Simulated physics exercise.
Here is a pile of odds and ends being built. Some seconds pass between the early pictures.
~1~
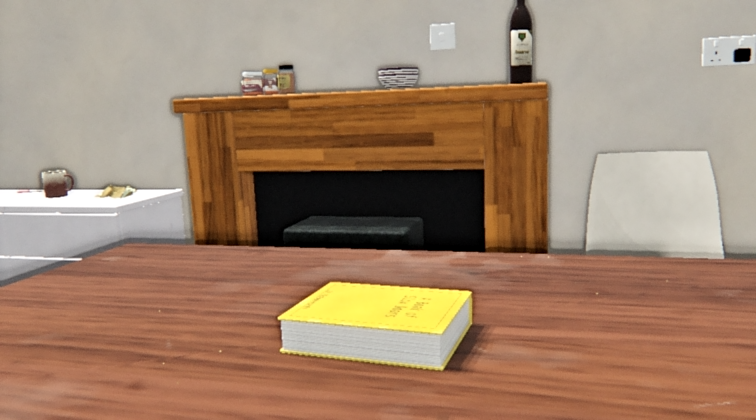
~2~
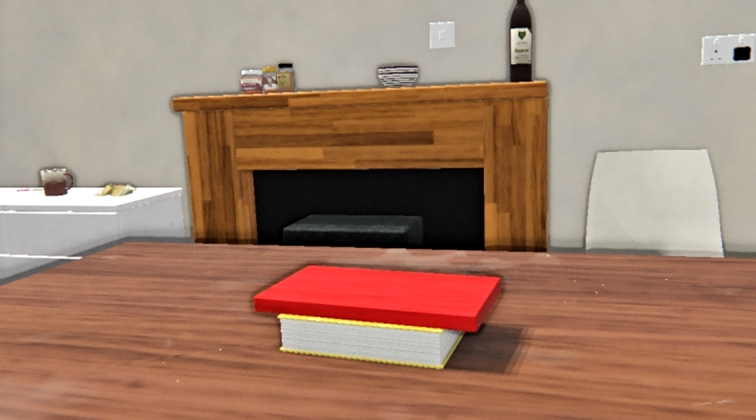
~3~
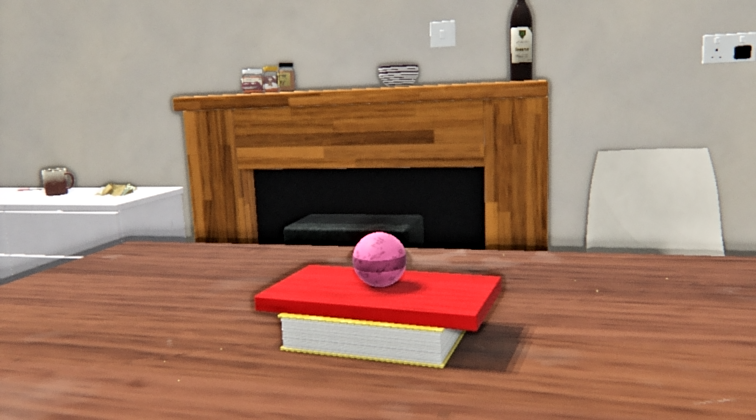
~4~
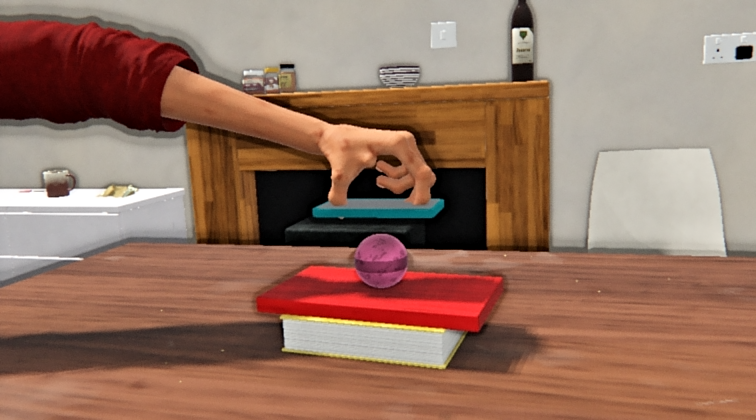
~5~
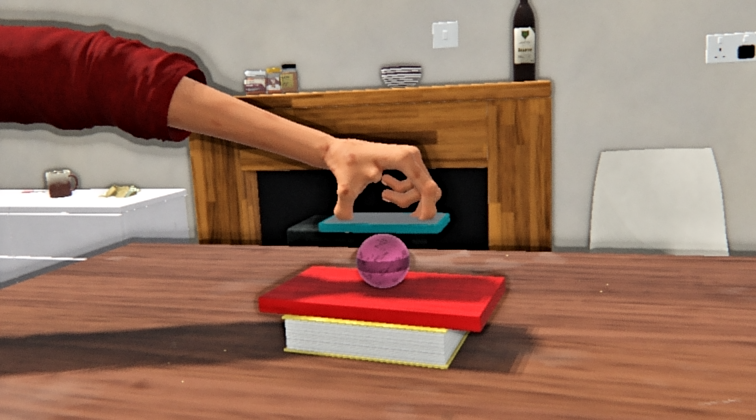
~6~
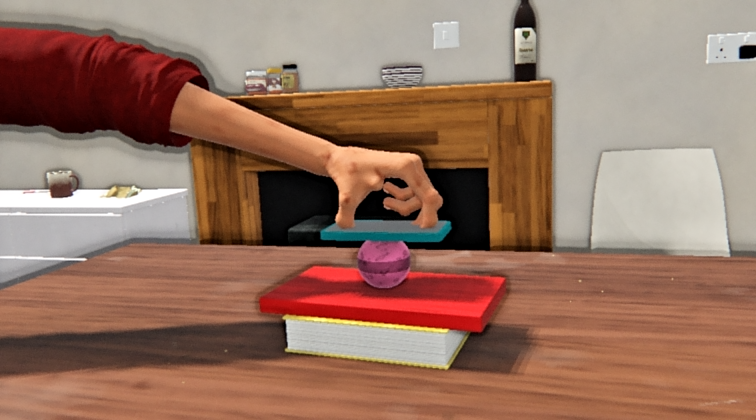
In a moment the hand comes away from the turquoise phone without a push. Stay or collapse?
It loses its balance.
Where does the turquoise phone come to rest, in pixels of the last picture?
Around (567, 346).
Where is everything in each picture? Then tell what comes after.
In the first picture, the last thing is not in view yet.
In the second picture, the last thing is not in view yet; yellow book (379, 320).
In the third picture, the last thing is not in view yet; pink ball (380, 260).
The fourth picture shows coming down; turquoise phone (380, 208); red board (383, 295).
The fifth picture shows coming down; turquoise phone (385, 222); yellow book (383, 320).
The sixth picture shows in place under the hand; turquoise phone (387, 230); pink ball (384, 261).
Then, 0.50 s later than the last frame, turquoise phone tilted by 40° near (427, 249).
Then, 0.70 s later than the last frame, turquoise phone now fallen.
Then, 0.90 s later than the last frame, things are still on the move.
Then, 1.60 s later than the last frame, nothing new.
When it is over, fallen, turquoise phone; the other 3 as before. End places, in pixels of the last picture, turquoise phone near (567, 346). The pile comes apart.
